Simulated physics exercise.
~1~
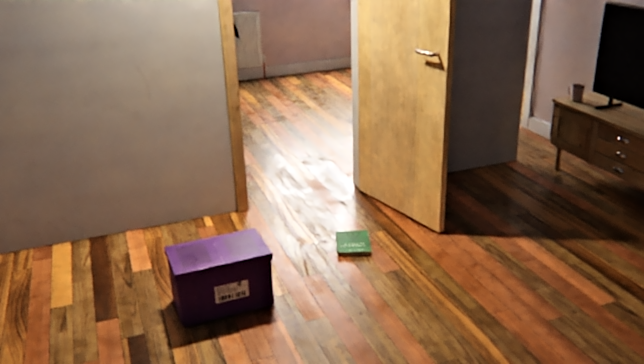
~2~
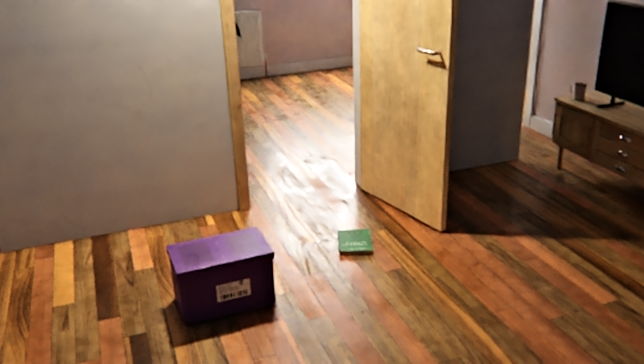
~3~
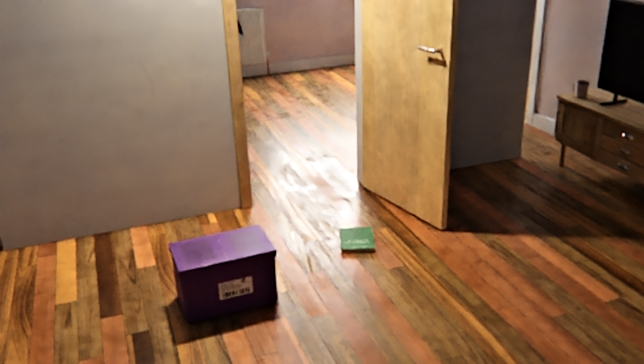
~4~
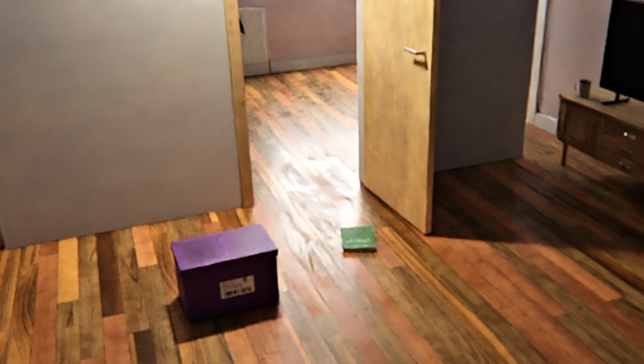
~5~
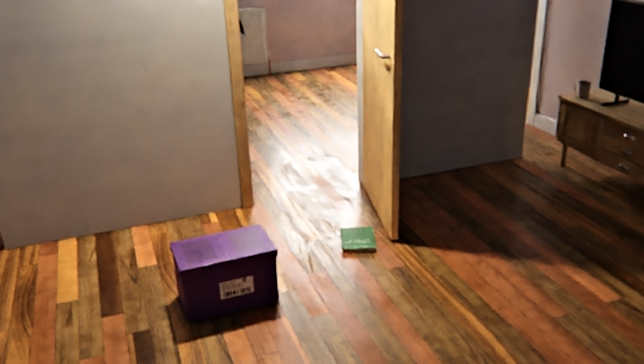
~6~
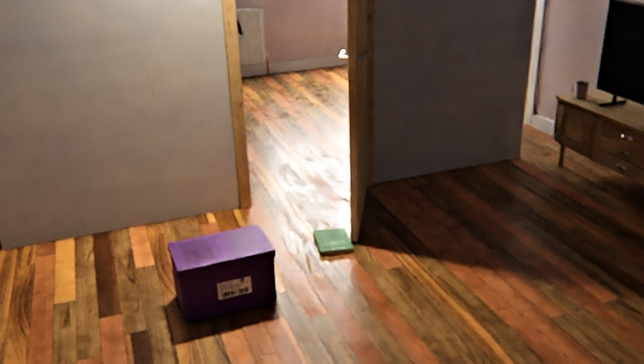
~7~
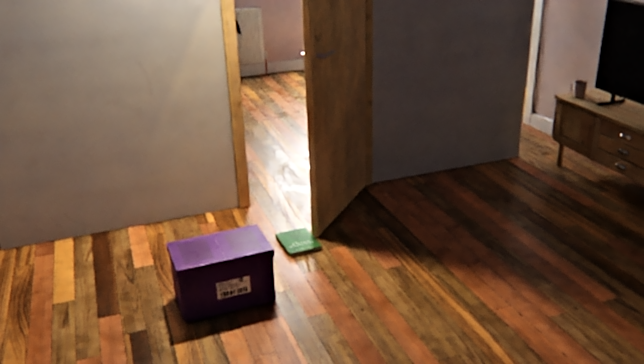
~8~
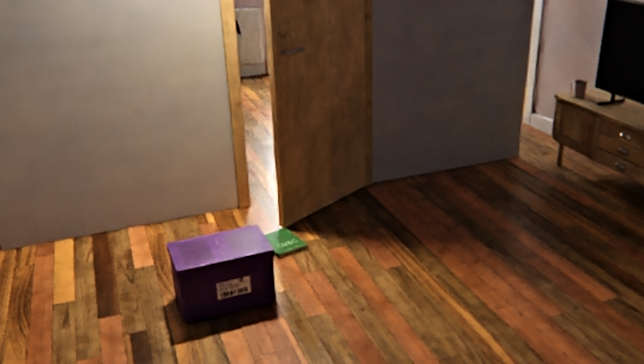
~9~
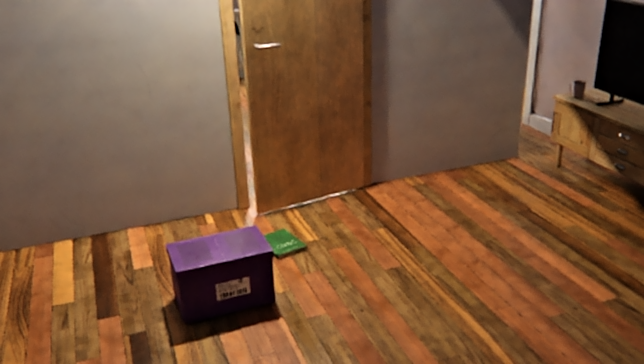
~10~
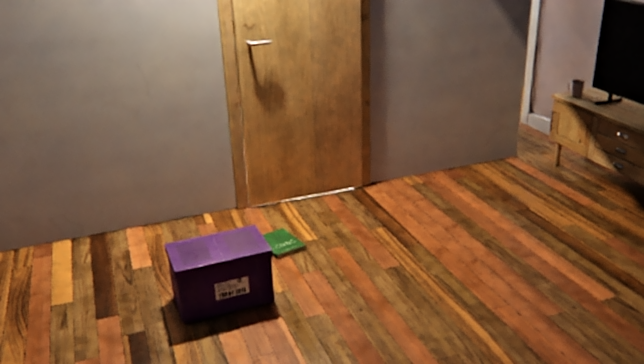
Wooden door swinging closed, pushing a small green book left across the floor towards a purple box, and ending fully shut.
